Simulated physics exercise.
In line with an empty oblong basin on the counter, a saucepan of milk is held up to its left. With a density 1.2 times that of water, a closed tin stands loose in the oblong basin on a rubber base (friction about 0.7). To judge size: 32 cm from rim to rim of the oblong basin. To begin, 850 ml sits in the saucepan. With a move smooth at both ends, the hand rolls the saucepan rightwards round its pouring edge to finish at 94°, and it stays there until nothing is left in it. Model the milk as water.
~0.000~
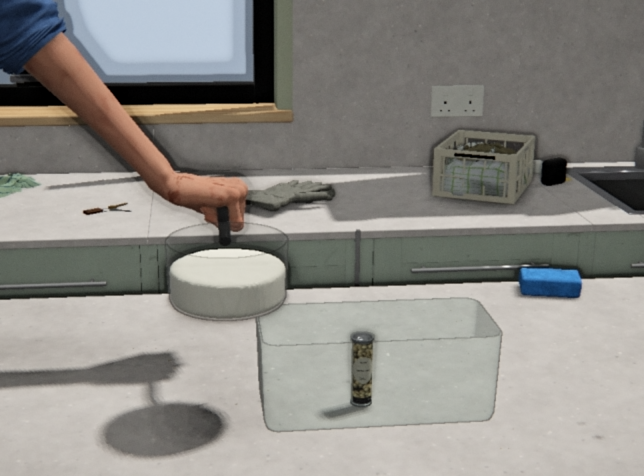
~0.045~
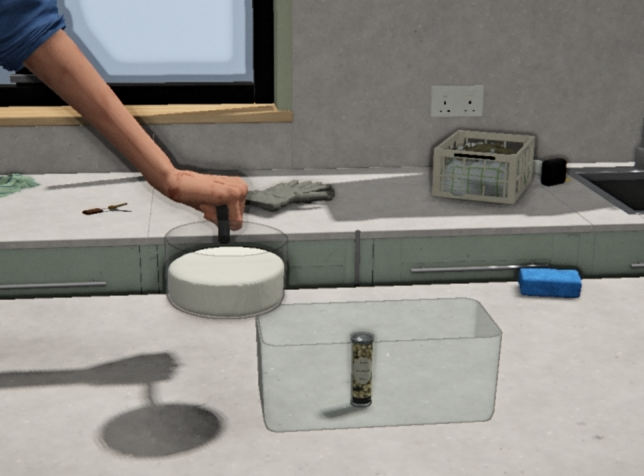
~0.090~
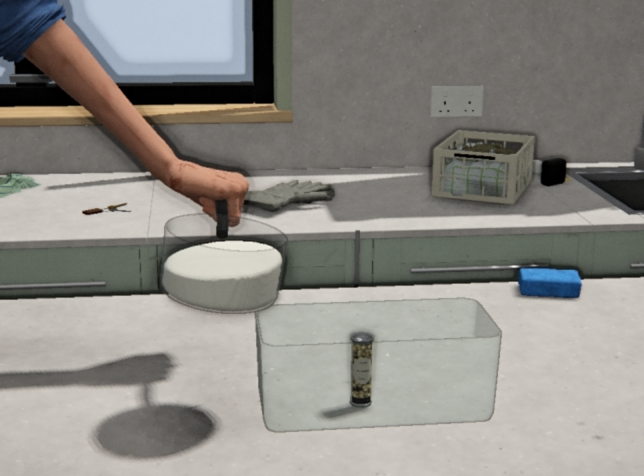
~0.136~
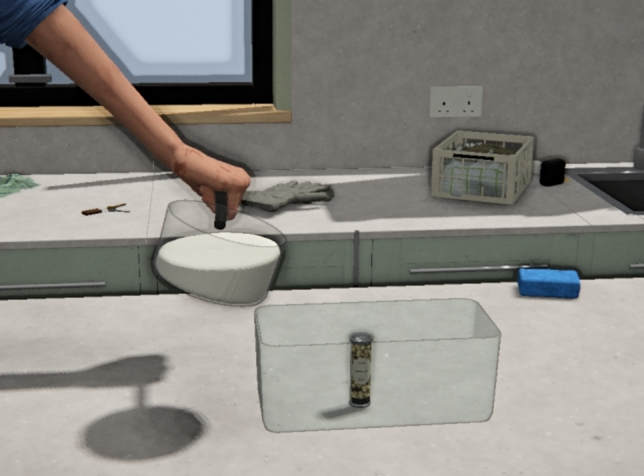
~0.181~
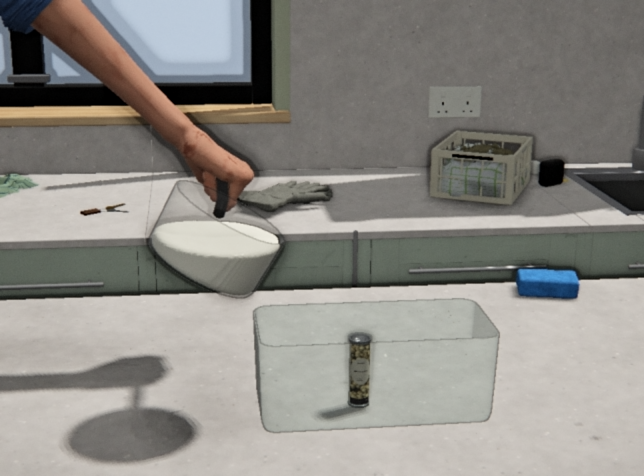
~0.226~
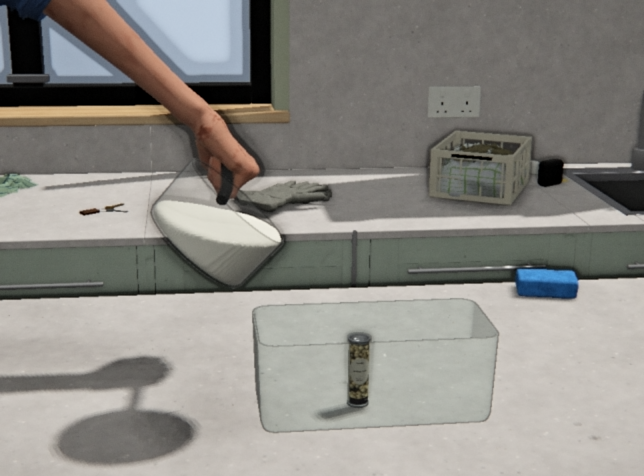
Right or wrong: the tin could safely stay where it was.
Right, it remains upright.
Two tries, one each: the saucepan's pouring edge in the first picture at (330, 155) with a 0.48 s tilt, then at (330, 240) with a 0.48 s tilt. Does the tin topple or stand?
Try 1: Tipped over; try 2: Tipped over.
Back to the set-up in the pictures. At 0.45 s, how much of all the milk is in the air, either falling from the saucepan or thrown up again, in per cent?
About 40 per cent.
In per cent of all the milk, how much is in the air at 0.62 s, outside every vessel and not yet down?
Estimate: About 32 in a hundred.
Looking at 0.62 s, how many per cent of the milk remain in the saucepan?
I reckon near 14 per cent still sits there.
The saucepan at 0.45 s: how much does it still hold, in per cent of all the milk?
Portion remaining: Approx. 58 per cent.
After 0.45 s the tilt is 93° and 58 per cent is still to pour; the tin stands where it began.
After 0.62 s the tilt is 94° and 13 per cent is still to pour; the tin stands where it began.
After 0.79 s the tilt is 94° and 5 per cent is still to pour; the tin stands where it began.
After 0.98 s the tilt is 94° and 2 per cent is still to pour; the tin stands where it began.
In the end the tin stands where it began.
